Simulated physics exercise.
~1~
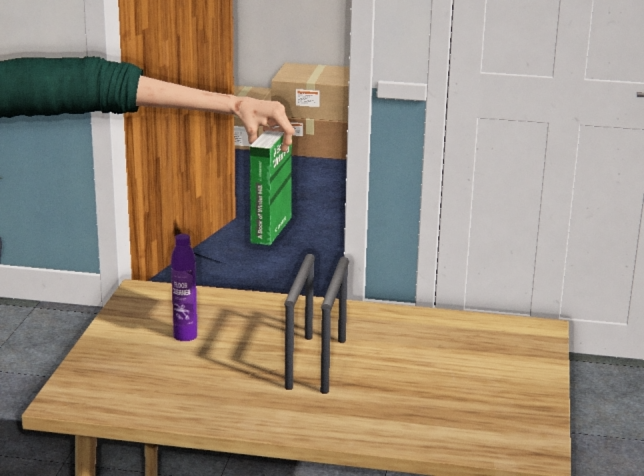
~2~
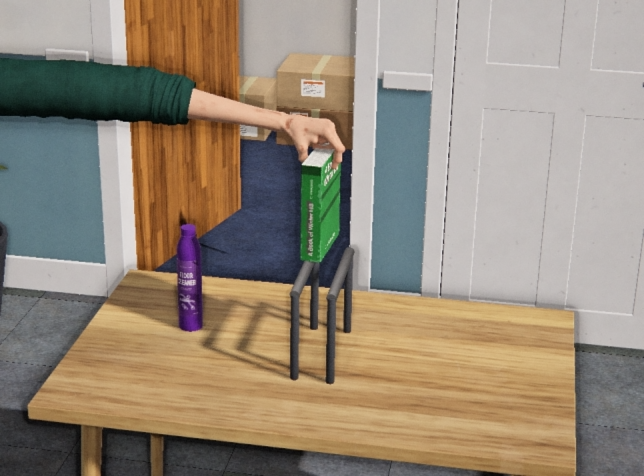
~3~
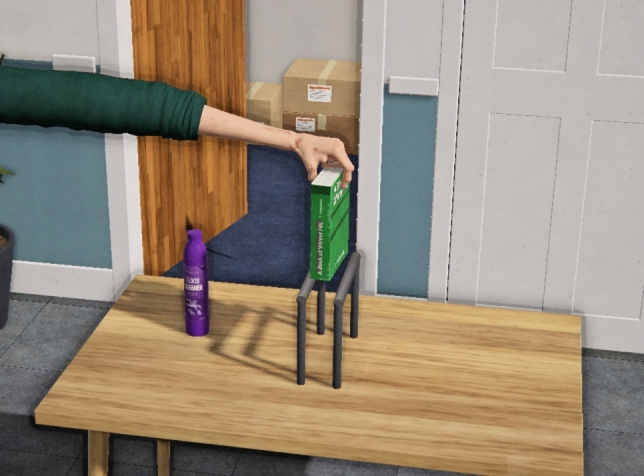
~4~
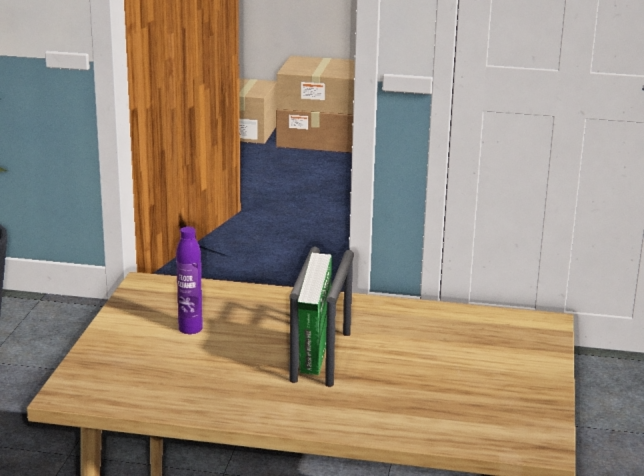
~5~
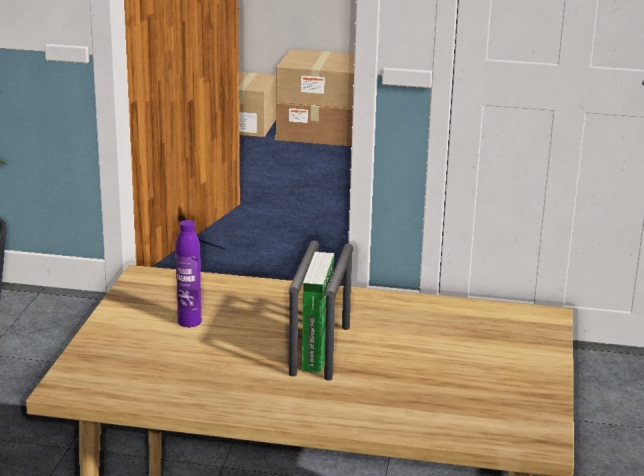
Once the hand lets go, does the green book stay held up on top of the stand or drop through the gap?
The green book drops through the gap and ends upright between the bars of the stand.
The video shows a hand carrying a green book to the right and down over a dark stand on a wooden table, near a purple bottle. Released, the book drops into the gap, leans briefly and ends upright between the bars.
